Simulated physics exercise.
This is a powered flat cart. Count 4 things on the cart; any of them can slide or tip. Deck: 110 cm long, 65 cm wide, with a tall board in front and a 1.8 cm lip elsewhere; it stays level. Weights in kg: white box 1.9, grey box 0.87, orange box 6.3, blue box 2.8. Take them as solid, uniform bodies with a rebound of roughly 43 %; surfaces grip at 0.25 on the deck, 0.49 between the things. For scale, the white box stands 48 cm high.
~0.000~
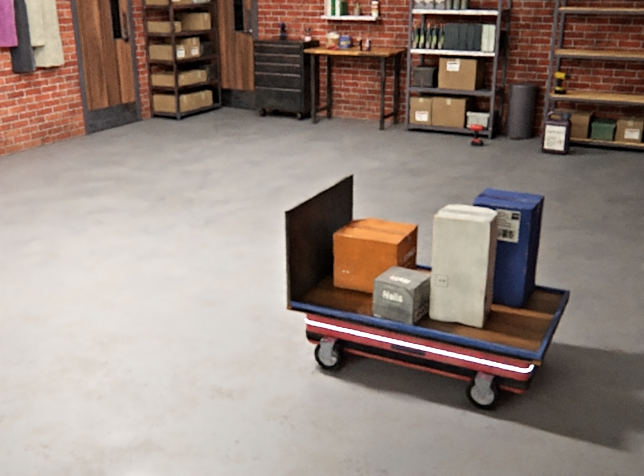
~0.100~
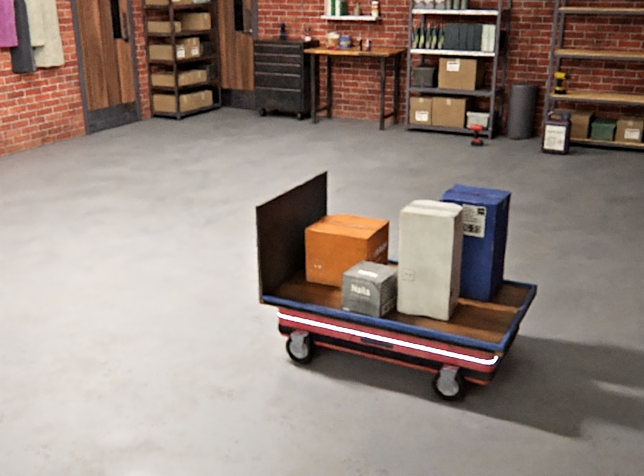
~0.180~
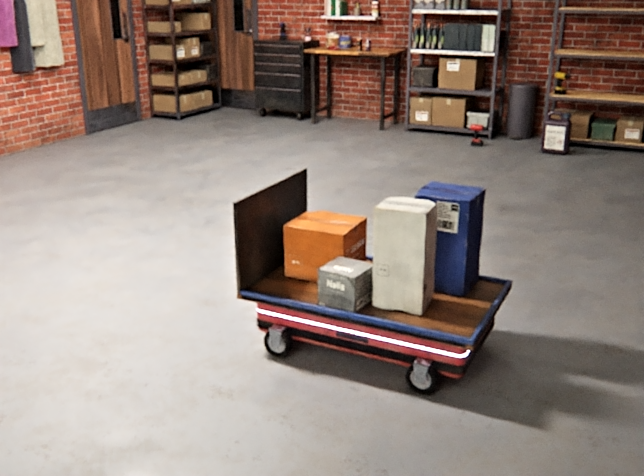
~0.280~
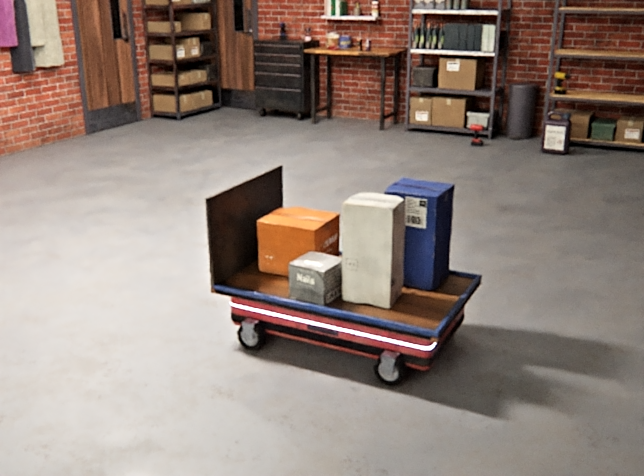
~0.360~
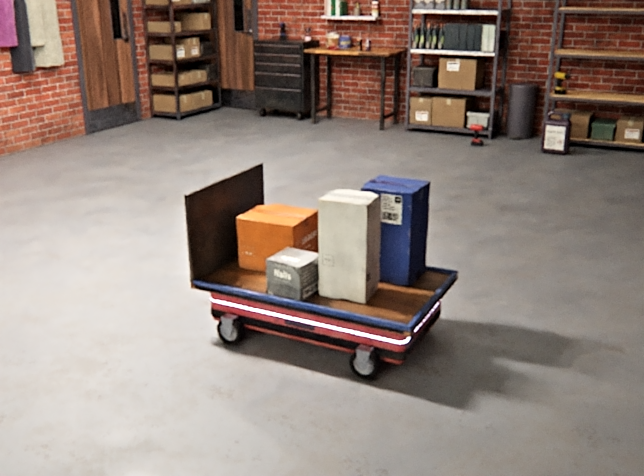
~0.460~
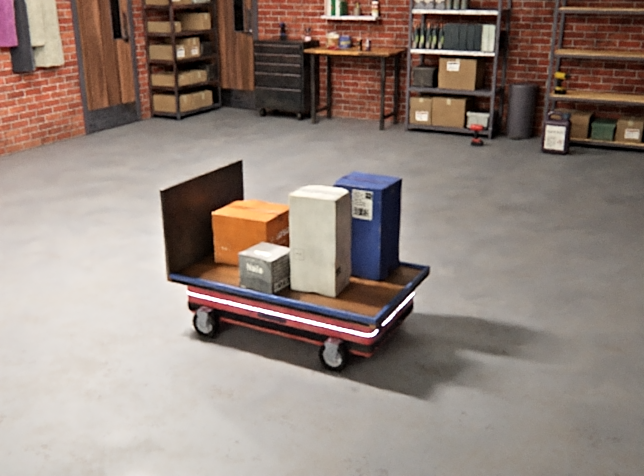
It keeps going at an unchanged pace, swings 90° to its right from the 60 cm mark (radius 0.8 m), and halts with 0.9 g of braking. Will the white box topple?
The white box topples.
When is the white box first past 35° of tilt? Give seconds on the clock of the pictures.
At about 1.4 s.
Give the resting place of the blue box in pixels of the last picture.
Near (352, 159).
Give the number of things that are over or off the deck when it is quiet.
That comes to 1.
After 0.96 s, cart has run 144 cm, turned 50°; white box slid 11 cm near (231, 200); orange box slid 18 cm; blue box slid 4 cm.
After 1.56 s, cart has run 227 cm, turned 90°; white box now off the deck; orange box slid 12 cm; blue box slid 8 cm.
At rest (2.4 s), off the deck and tipped over, white box; not toppled but over 10 cm from the start, orange box and blue box; the last one in place, give or take 10 cm.
